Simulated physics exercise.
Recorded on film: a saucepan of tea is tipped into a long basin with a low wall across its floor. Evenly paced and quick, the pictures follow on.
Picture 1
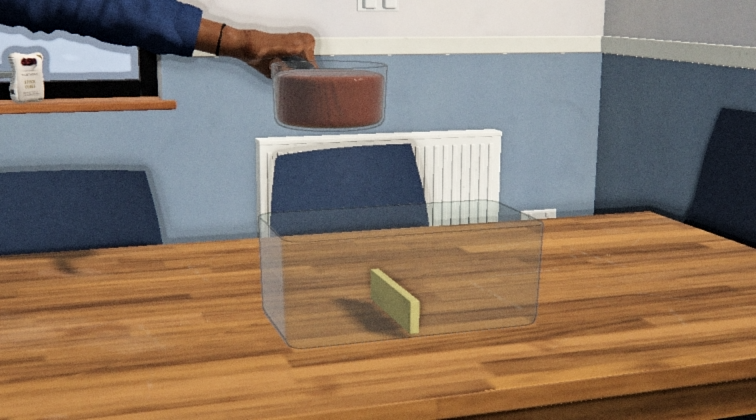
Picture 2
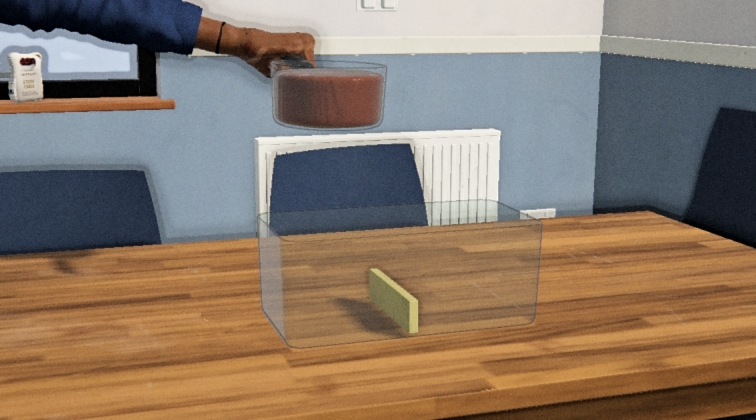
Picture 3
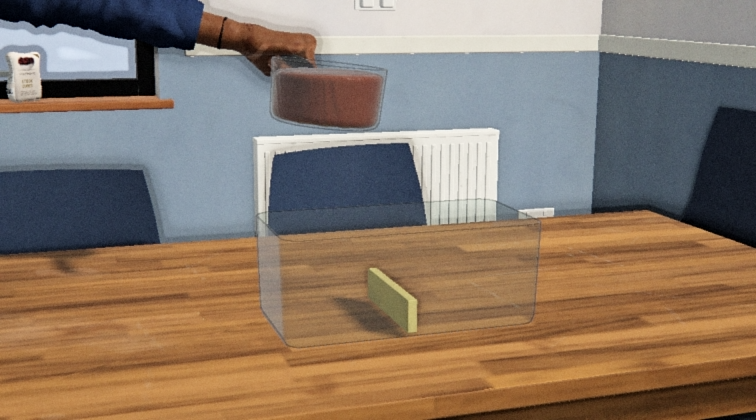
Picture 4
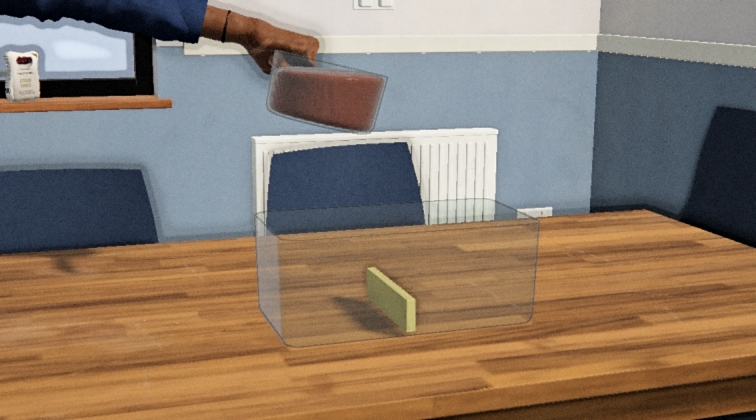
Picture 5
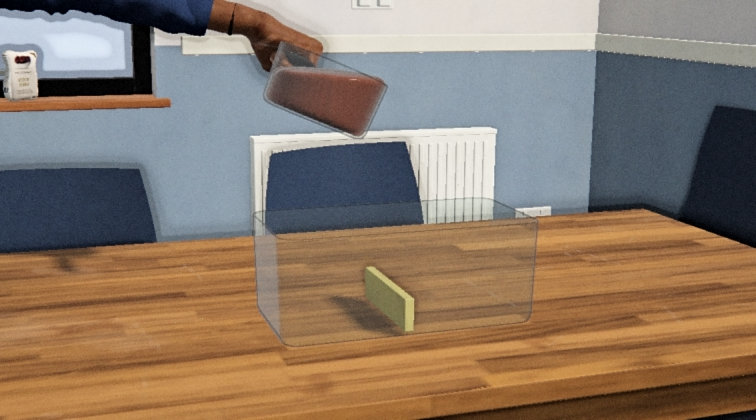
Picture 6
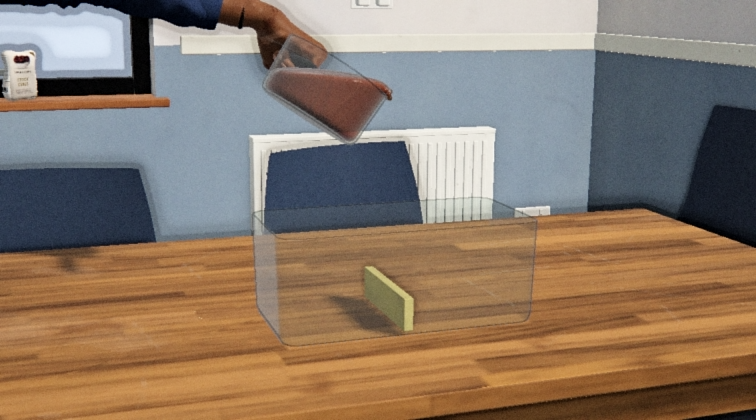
The clip shows a hand holding a clear container of reddish-brown liquid above a long transparent basin with a low wall across its floor, then tilting it steadily down to the right until the liquid reaches the lip.
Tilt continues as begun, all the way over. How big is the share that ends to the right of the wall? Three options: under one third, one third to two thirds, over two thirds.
Answer: Over two thirds.
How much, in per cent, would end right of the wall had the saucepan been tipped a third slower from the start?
Roughly 90 in a hundred.
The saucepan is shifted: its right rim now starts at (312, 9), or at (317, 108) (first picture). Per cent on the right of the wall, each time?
20 %, then 10 %.
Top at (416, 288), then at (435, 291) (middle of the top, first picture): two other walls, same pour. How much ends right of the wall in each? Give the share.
Record: Case 1 near 65 %, case 2 near 35 %.
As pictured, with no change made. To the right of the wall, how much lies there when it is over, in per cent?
I'd put it at around 85 %.
A moment on, the saucepan is tipped on its side and 27 per cent is still to pour, 0 is left of the wall and 23 right of it.
Next, the saucepan is tipped on its side and 7 per cent is still to pour, 5 is left of the wall and 80 right of it.
Then the saucepan is tipped on its side and 1 per cent is still to pour, 10 is left of the wall and 85 right of it.
Later the saucepan is tipped on its side and 0 per cent is still to pour, 11 is left of the wall and 87 right of it.
Finally, 12 per cent lies left of the wall, 87 right of it and 1 outside.
